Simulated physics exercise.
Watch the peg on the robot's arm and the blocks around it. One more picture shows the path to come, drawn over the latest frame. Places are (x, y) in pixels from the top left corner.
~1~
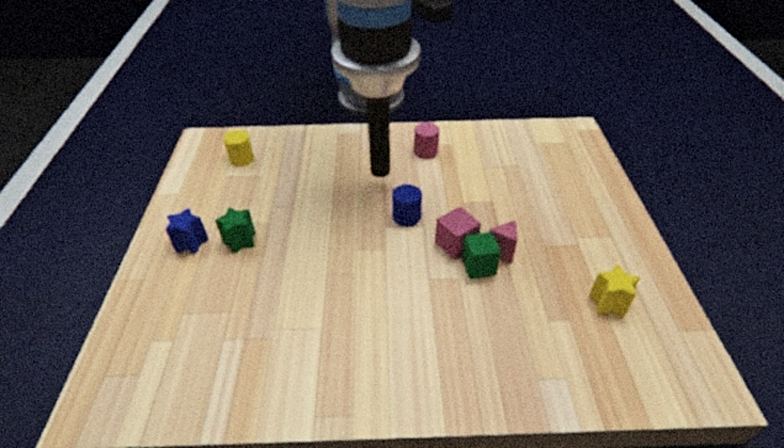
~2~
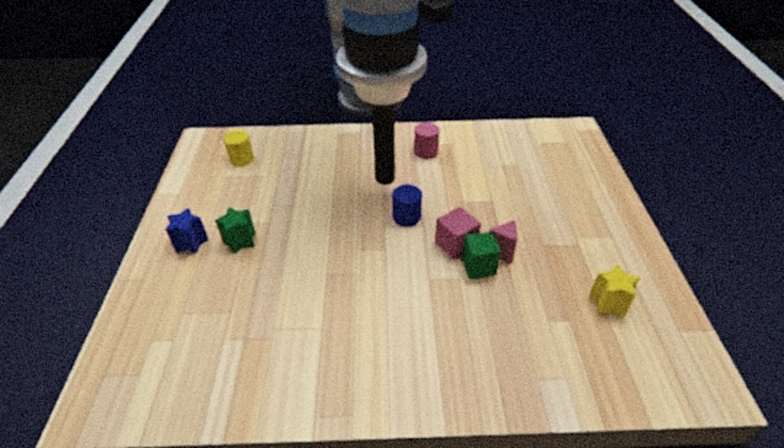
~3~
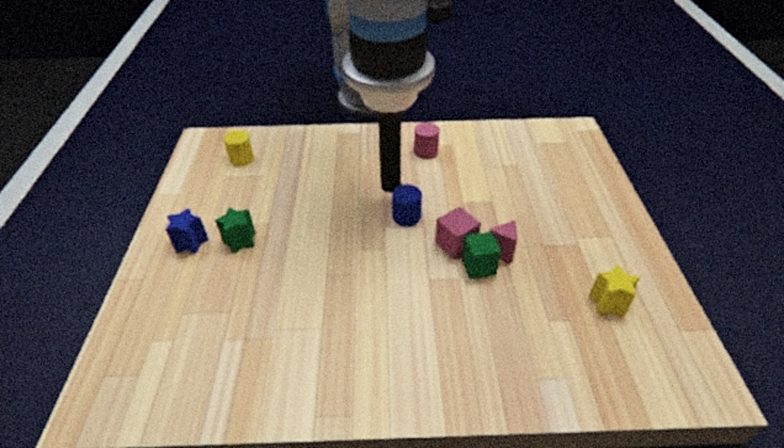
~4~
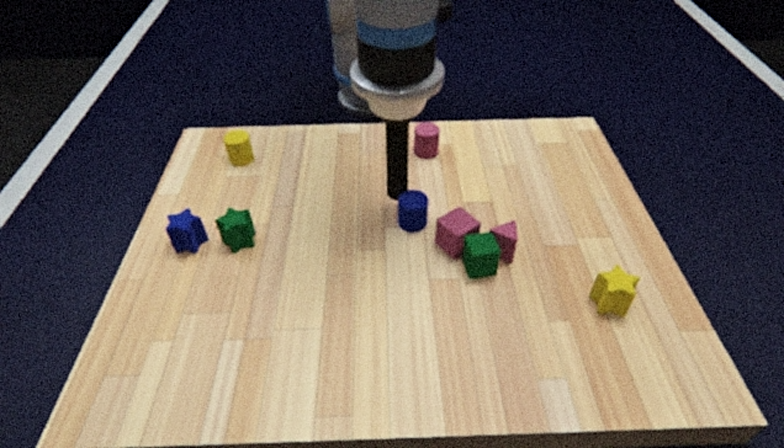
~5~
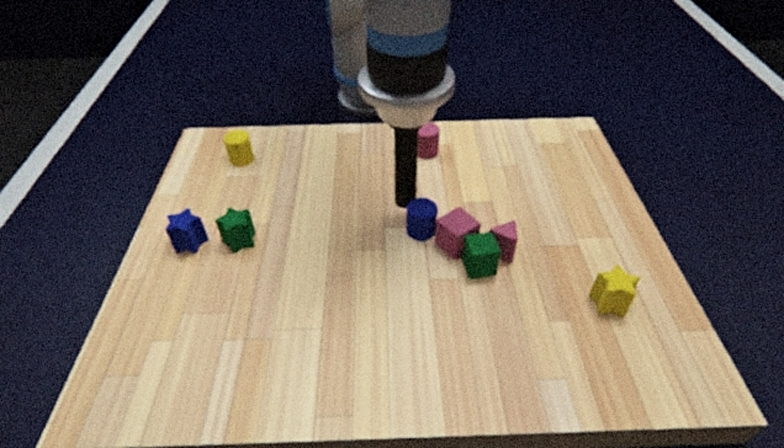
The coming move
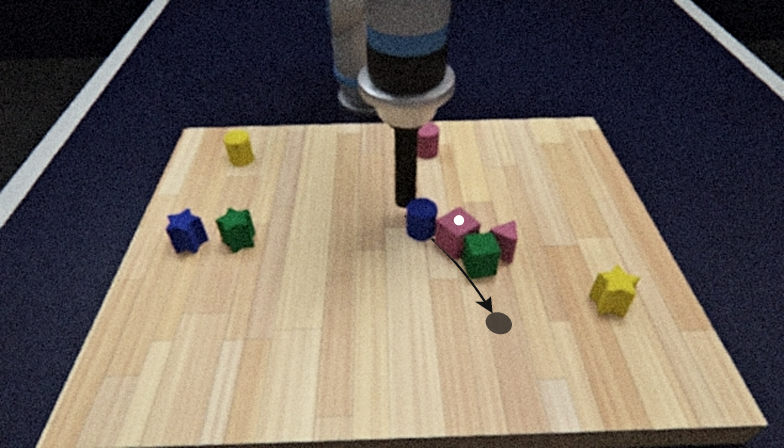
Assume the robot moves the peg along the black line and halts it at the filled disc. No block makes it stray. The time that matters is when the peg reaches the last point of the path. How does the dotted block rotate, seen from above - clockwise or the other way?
Answer: Anticlockwise.
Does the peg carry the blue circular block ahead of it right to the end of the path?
I'd say no.
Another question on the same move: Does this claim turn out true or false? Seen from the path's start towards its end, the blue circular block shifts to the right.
True - the claim holds.
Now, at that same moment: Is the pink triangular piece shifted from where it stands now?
It seems so.
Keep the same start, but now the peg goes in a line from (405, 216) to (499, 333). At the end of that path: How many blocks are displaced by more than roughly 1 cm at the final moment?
It should be three or more, as far as I can tell.
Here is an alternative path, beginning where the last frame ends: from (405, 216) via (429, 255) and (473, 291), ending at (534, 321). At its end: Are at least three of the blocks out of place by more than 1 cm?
Yes, that is how it ends up.
Path on the board, from (405, 216) by way of (438, 245) and (469, 280) to (499, 323); the dot is on the pink square piece.
What follows on the original path. One third of the way, peg (439, 231); blue circular block (438, 241); pink square piece (470, 232), turned 55° anticlockwise; green square piece (504, 250), turned 25° clockwise.
Two thirds of the way, peg (472, 267); blue circular block (447, 265); pink square piece (493, 240), turned 80° anticlockwise; green square piece (527, 255), turned 55° clockwise; pink triangular piece (520, 229).
At the end, peg (502, 310); blue circular block (448, 266); pink square piece (493, 240), turned 80° anticlockwise; green square piece (527, 255), turned 55° clockwise; pink triangular piece (520, 229).
